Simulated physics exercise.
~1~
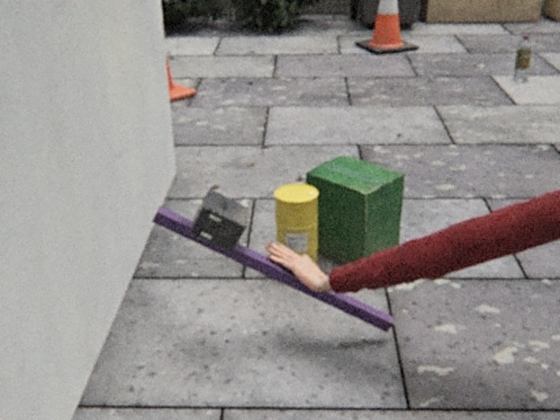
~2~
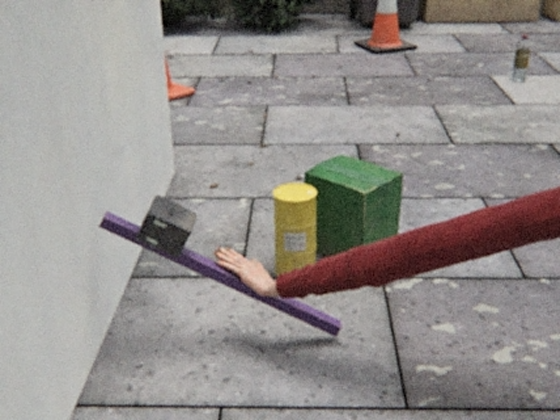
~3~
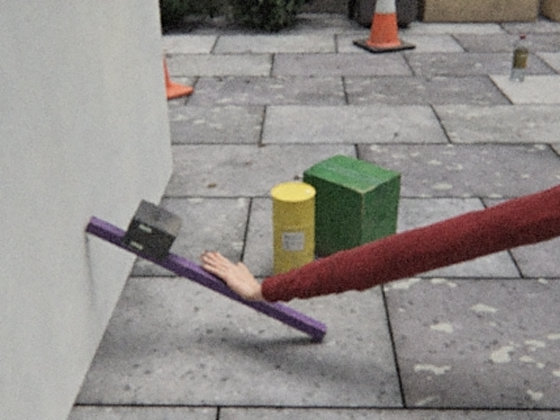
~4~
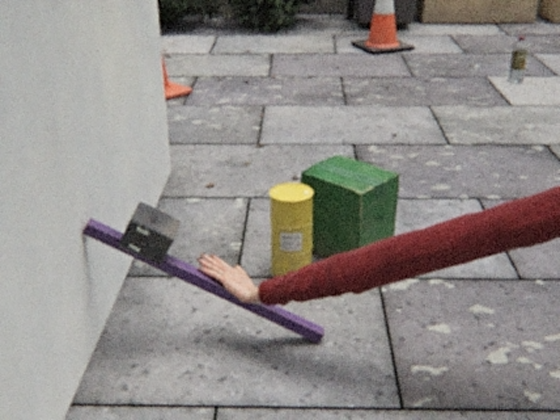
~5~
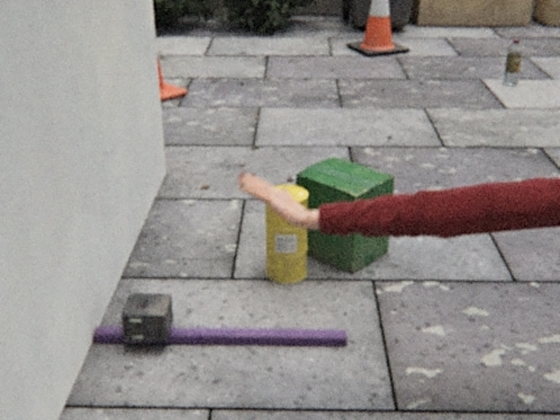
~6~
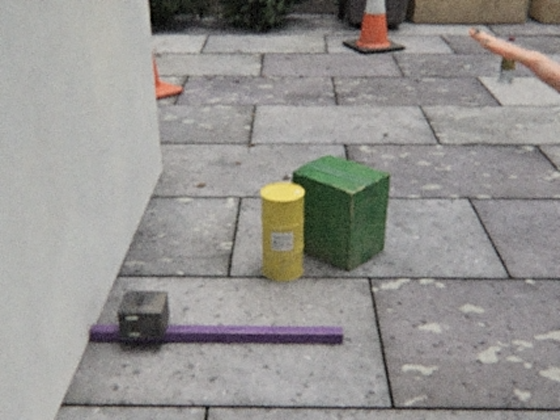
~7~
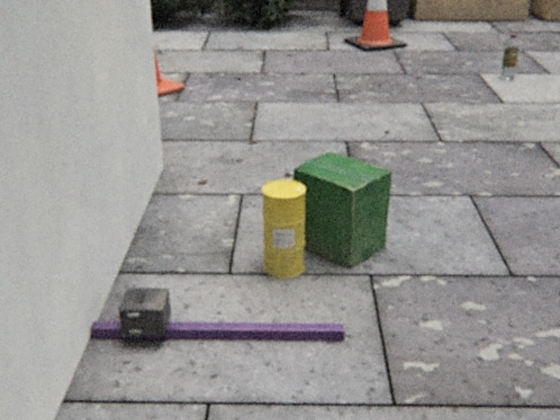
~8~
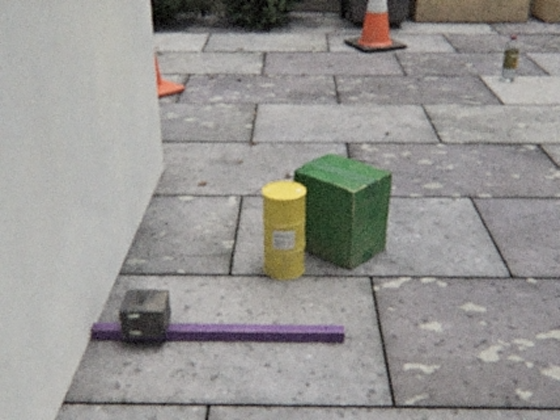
In this clip, a hand moves a tilted purple pole with a small dark block on it leftward against a pale wall, near a yellow canister and green box, then lets go and withdraws as the pole slips down and ends flat on the paving with the block still beside the wall.
